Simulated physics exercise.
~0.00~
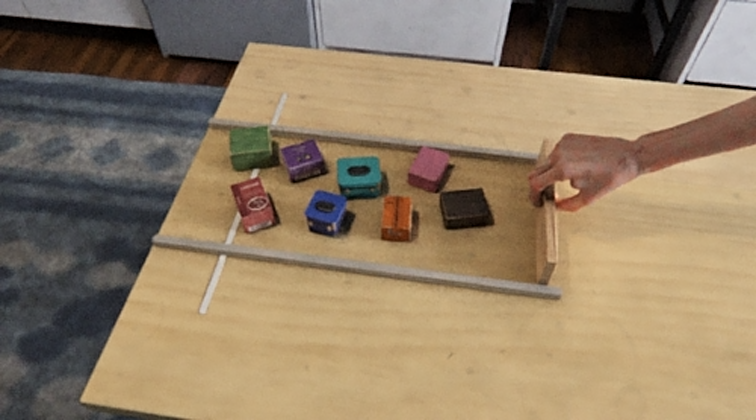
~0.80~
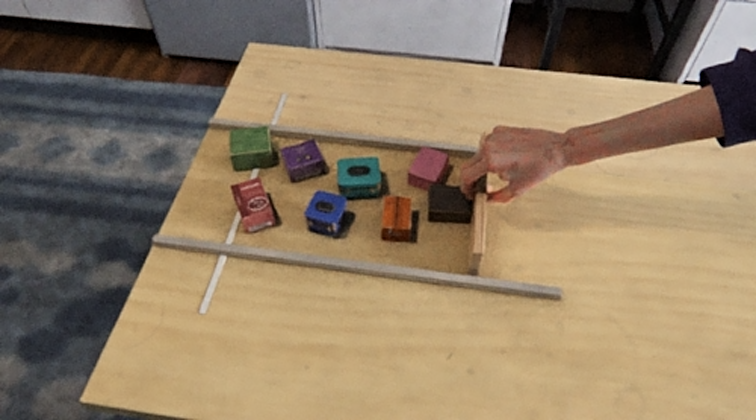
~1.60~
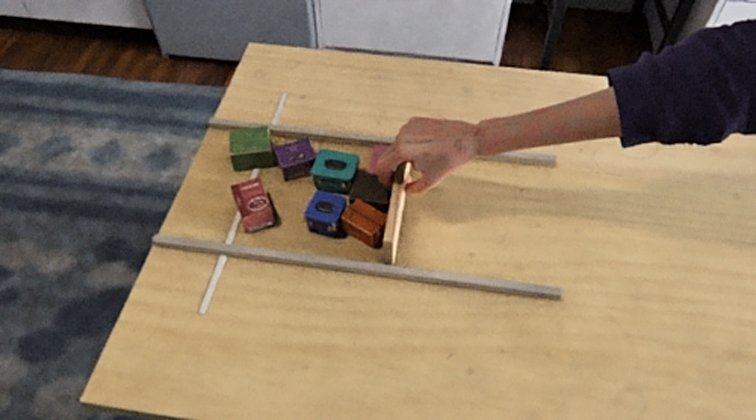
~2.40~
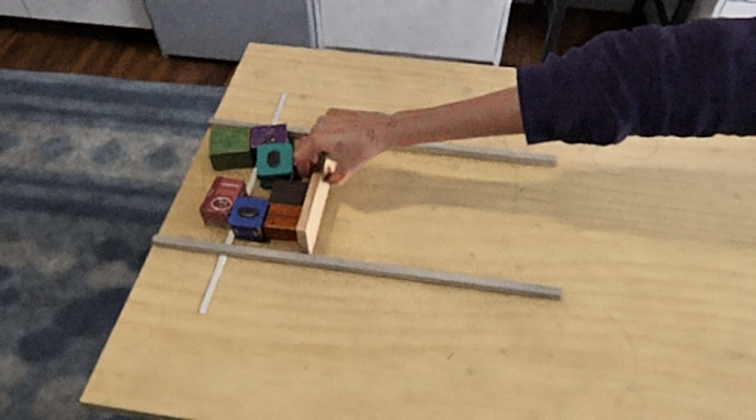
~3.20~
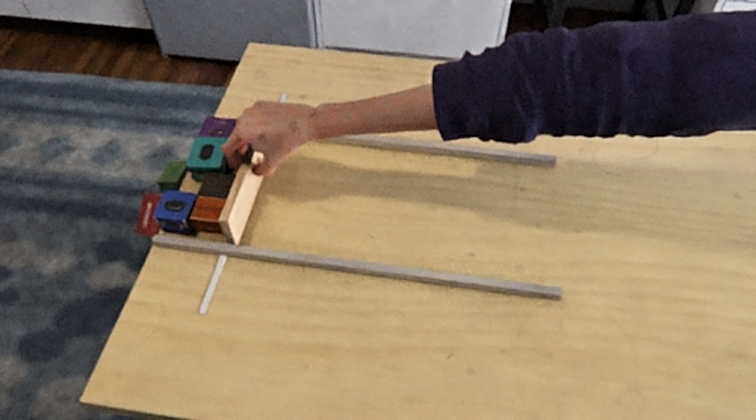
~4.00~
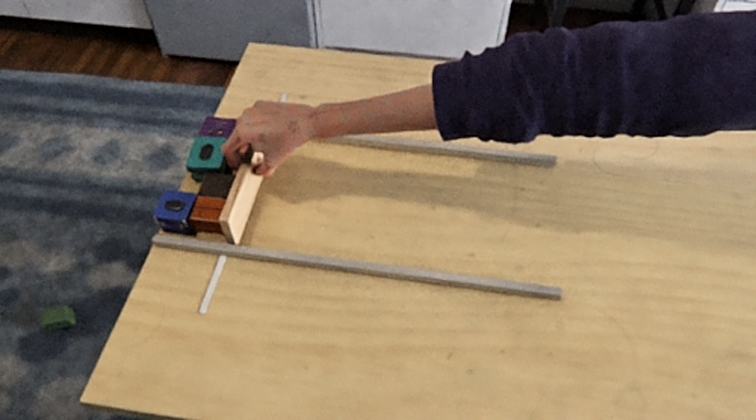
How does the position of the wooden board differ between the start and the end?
At the start the board stands near the right ends of the rails. By the end it stands near their left ends, close to the table's left edge.
Hand sliding an upright wooden board left between two rails, bunching small coloured boxes together and pushing red and green ones off the table.
